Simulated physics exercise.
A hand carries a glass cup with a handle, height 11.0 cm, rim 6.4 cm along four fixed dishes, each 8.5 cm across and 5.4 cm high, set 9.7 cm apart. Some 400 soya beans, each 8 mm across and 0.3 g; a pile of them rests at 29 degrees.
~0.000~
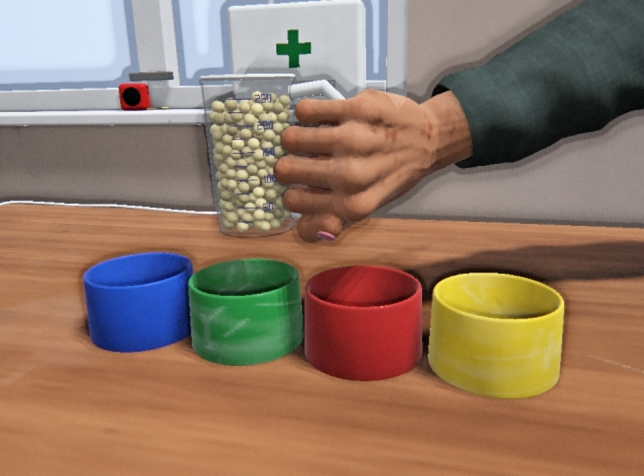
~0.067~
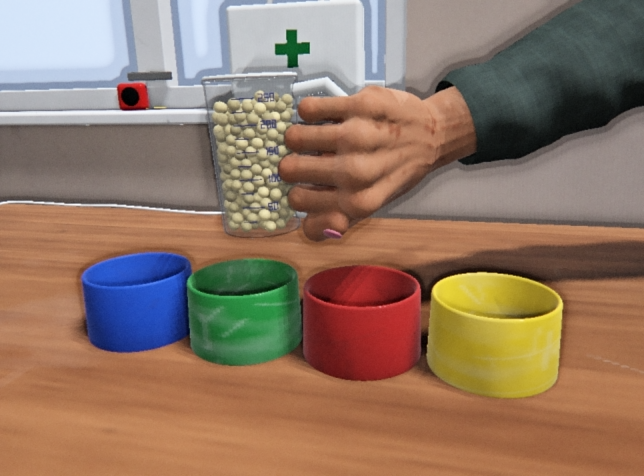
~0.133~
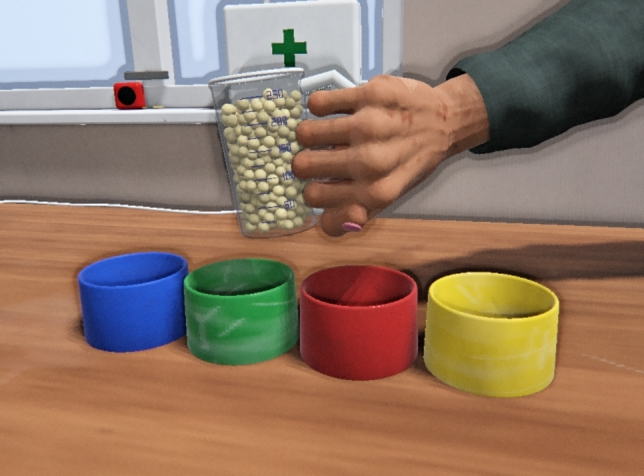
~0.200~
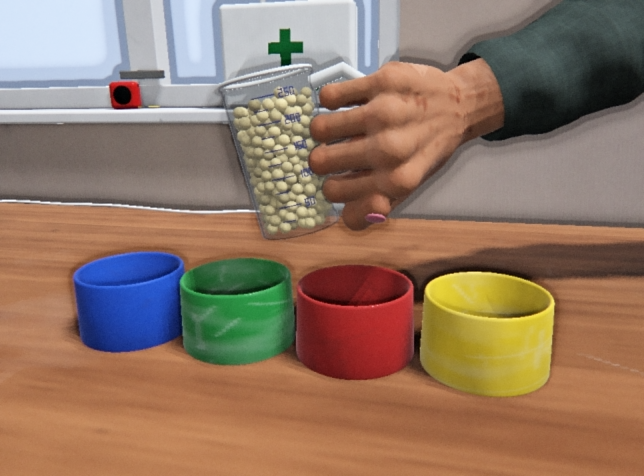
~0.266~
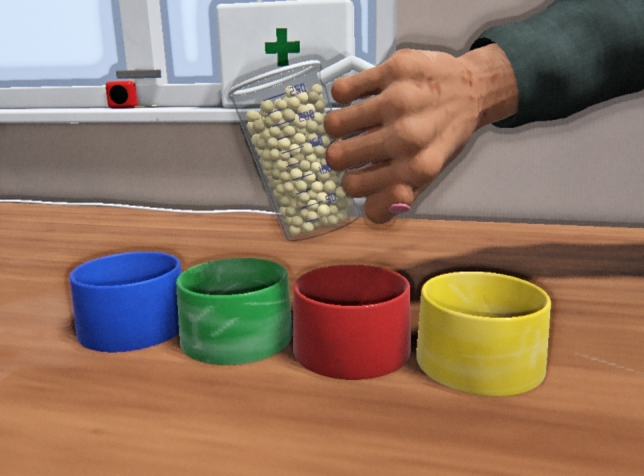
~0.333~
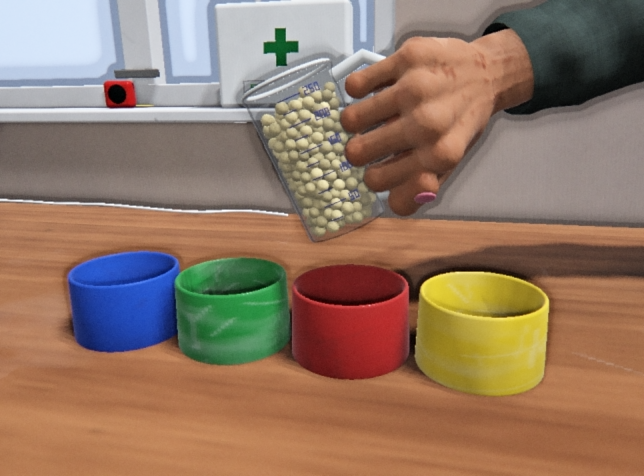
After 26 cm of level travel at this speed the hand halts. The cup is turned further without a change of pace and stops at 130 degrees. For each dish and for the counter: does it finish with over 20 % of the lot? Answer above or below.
Red below, blue below, green below, yellow above, counter below.
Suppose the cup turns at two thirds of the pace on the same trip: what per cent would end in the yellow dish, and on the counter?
In that case yellow 100; counter 0.
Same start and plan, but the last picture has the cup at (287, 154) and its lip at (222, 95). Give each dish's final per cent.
Red 10; blue 0; green 0; yellow 90.
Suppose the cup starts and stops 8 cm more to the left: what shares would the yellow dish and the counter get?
Yellow 0, counter 20.
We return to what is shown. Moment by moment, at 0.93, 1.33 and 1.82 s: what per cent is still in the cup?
In turn: 100, 90, 0.
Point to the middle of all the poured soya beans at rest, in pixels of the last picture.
Near (482, 323).
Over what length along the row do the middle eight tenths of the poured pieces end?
Some 5 cm.
After 0.93 s, tilt 73 degrees; cup holds 100 %.
Then, at 1.33 s, tilt 107 degrees; cup holds 90 %, yellow 10 %.
Then, at 1.82 s, tilt 130 degrees; cup holds 0 %, yellow 100 %.
By 2.3 s all is still; red 0 %, blue 0 %, green 0 %, yellow 100 %, counter 0 %.
